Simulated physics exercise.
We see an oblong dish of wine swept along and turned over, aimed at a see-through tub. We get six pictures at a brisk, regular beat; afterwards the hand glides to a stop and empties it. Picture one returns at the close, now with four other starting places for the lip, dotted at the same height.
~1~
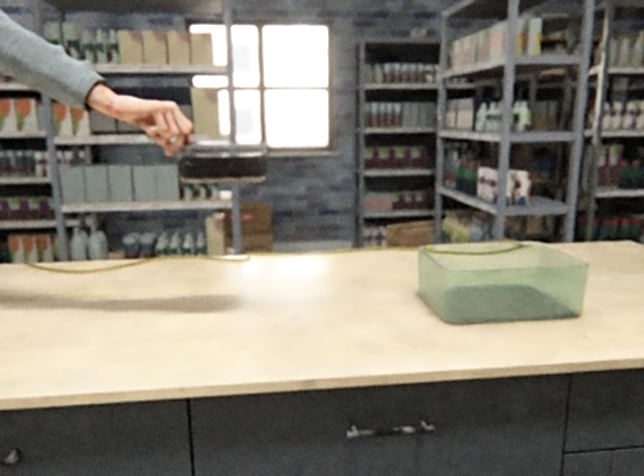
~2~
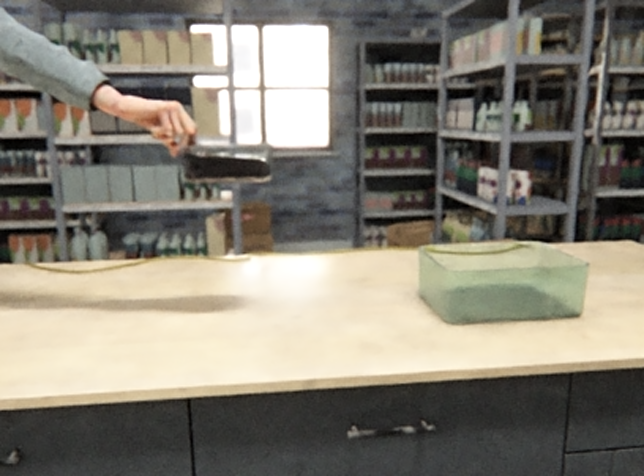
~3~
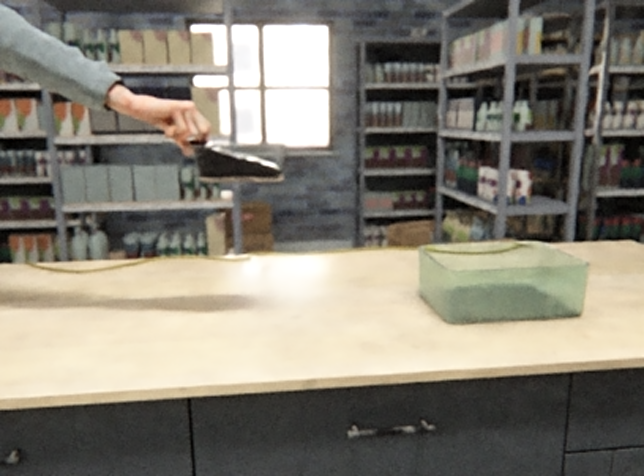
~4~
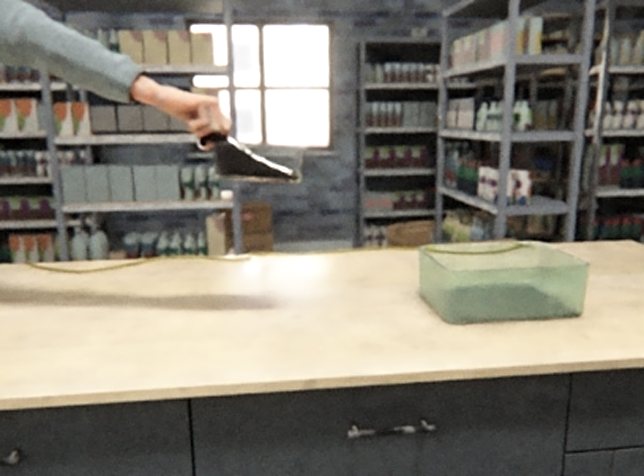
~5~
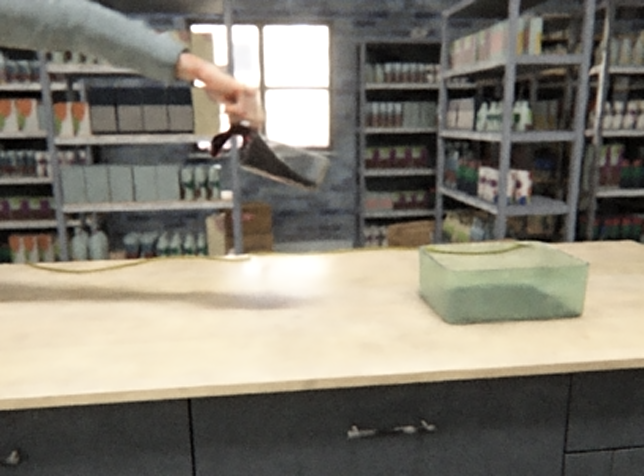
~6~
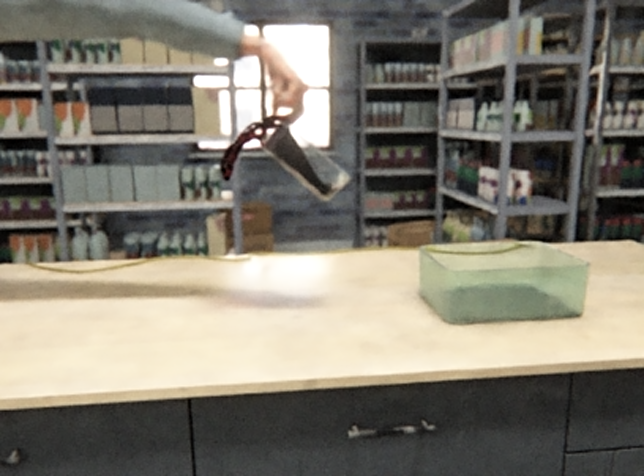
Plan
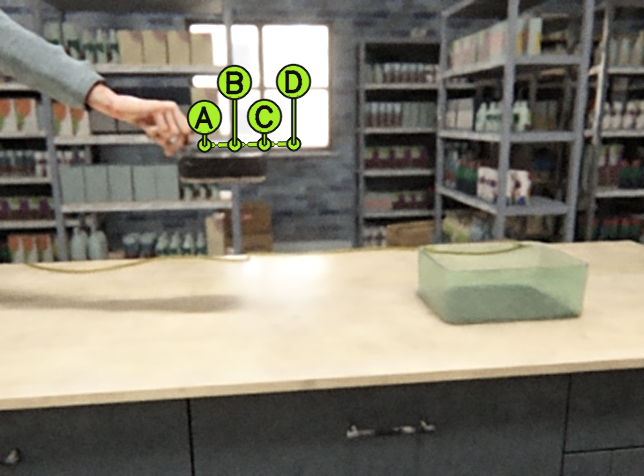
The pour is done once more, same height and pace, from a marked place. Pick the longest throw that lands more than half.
Dot D just does it.
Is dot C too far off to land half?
Yes, that goes wrong.
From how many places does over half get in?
One of them.
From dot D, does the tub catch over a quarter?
Yes, clearly.
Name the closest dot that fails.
The answer is C.
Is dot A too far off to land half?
Yes, that goes wrong.
On the marked copy, A at (204, 145); B at (234, 144); C at (264, 144); D at (293, 143).
For dot A, about 0 % lands in the tub, 100 % falls short.
For dot B, about 6 % lands in the tub, 92 % falls short.
For dot C, about 21 % lands in the tub, 74 % falls short and 5 % goes beside or beyond.
For dot D, about 63 % lands in the tub, 29 % falls short and 8 % goes beside or beyond.
